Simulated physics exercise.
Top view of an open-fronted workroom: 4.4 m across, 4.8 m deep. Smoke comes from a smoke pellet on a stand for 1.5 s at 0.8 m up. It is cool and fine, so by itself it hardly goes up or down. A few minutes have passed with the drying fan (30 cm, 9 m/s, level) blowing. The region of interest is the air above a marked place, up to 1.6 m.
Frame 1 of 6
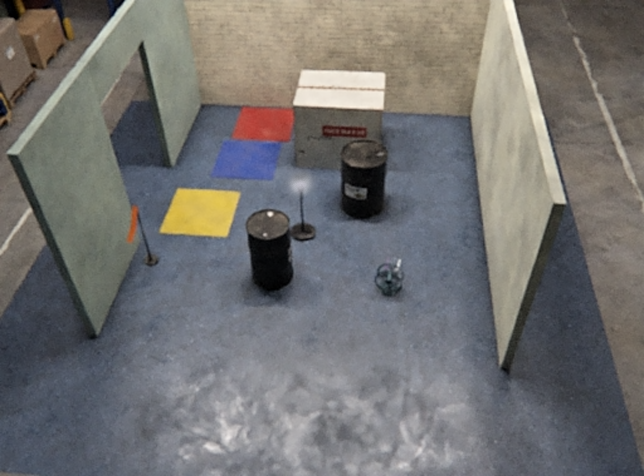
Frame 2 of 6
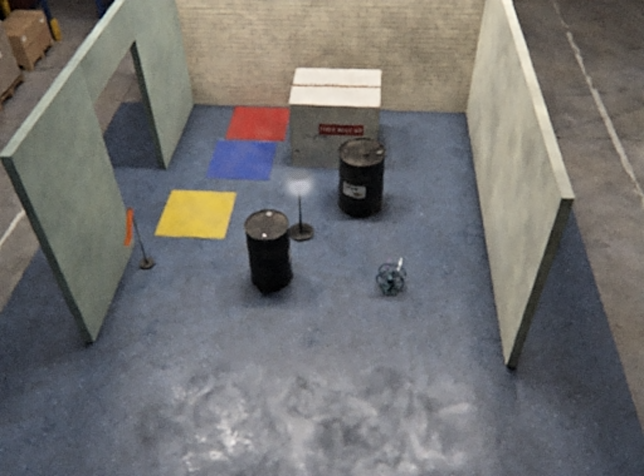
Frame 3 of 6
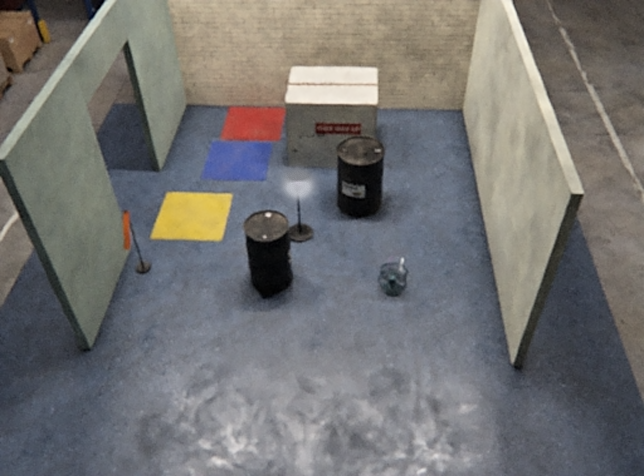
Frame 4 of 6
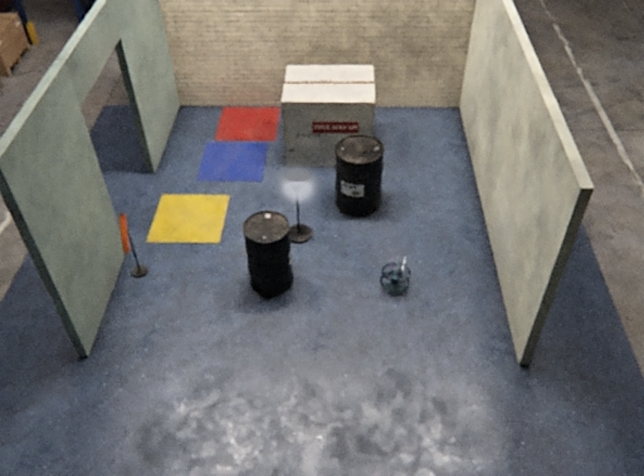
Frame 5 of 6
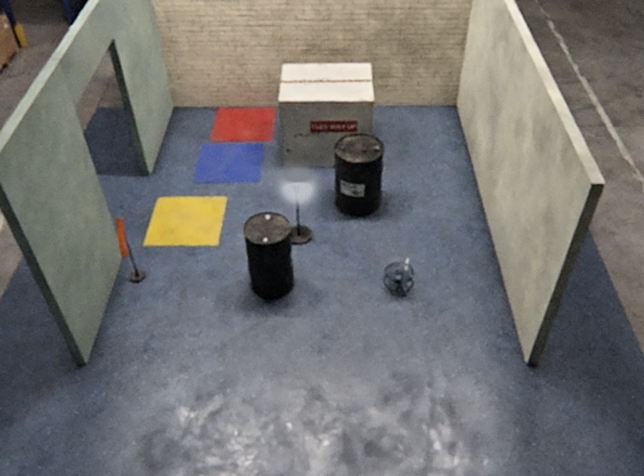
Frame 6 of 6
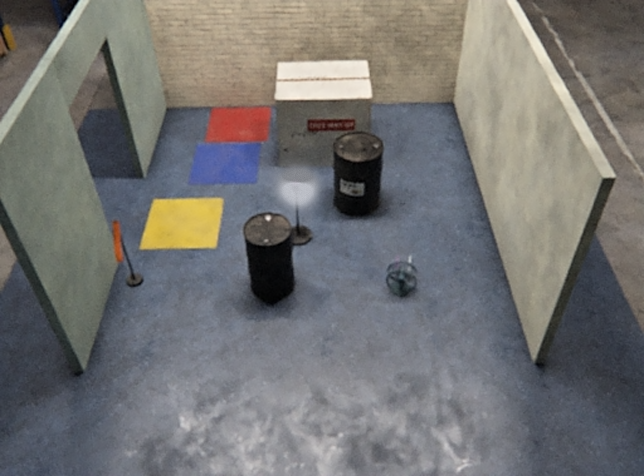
An open-fronted workroom with a blue floor, pale green side walls and a brick-patterned back wall is seen from high above its open side. Red, blue and yellow squares lie at left, near a ribbon on a stand, with a large carton behind two black barrels and a small fan to their right. The camera drifts slightly while a faint whitish smoke puff hangs almost still above a central stand.
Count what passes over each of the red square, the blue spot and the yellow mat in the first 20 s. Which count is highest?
It is yellow.
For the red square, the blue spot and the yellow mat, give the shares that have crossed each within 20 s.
About 10 % red, 10 % blue, 40 % yellow.
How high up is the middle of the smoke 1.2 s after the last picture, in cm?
Height of middle: Approx. 60 cm.
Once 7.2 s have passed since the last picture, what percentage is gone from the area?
Around 1 percent at that point.
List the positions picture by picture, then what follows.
The smoke is thickest near (300, 182), the smoke pellet on a stand stands at (301, 192) and the drying fan is at (390, 278), in the first frame.
The smoke is thickest near (299, 182), the blue spot is centred on (242, 160), the red square is centred on (259, 123) and the yellow mat is centred on (197, 214), in the second frame.
The smoke is thickest near (298, 183) and a ribbon ends at (127, 249), in the third frame.
The smoke is thickest near (297, 183), the top of a large carton is at (329, 83) and the top of a barrel is at (360, 148), in the fourth frame.
The smoke is thickest near (298, 184), in the fifth frame.
The smoke is thickest near (297, 185) and a ribbon ends at (120, 261), in the sixth frame.
Then, 1.2 s after the last picture we count, 0 % has passed over the blue spot, 0 % over the red square and 0 % over the yellow mat, with 100 % still about or yet to come, and the middle of the rest is near (300, 194).
Then, 3.2 s after the last picture we count, 0 % has passed over the blue spot, 0 % over the red square and 0 % over the yellow mat, with 100 % still about or yet to come, and the middle of the rest is near (305, 213).
Then, 7.2 s after the last picture we count, 0 % has passed over the blue spot, 1 % over the red square and 2 % over the yellow mat, with 99 % still about or yet to come, and the middle of the rest is near (297, 231).
Then, 19.2 s after the last picture we count, 9 % has passed over the blue spot, 11 % over the red square and 36 % over the yellow mat, with 69 % still about or yet to come, and the middle of the rest is near (175, 219).
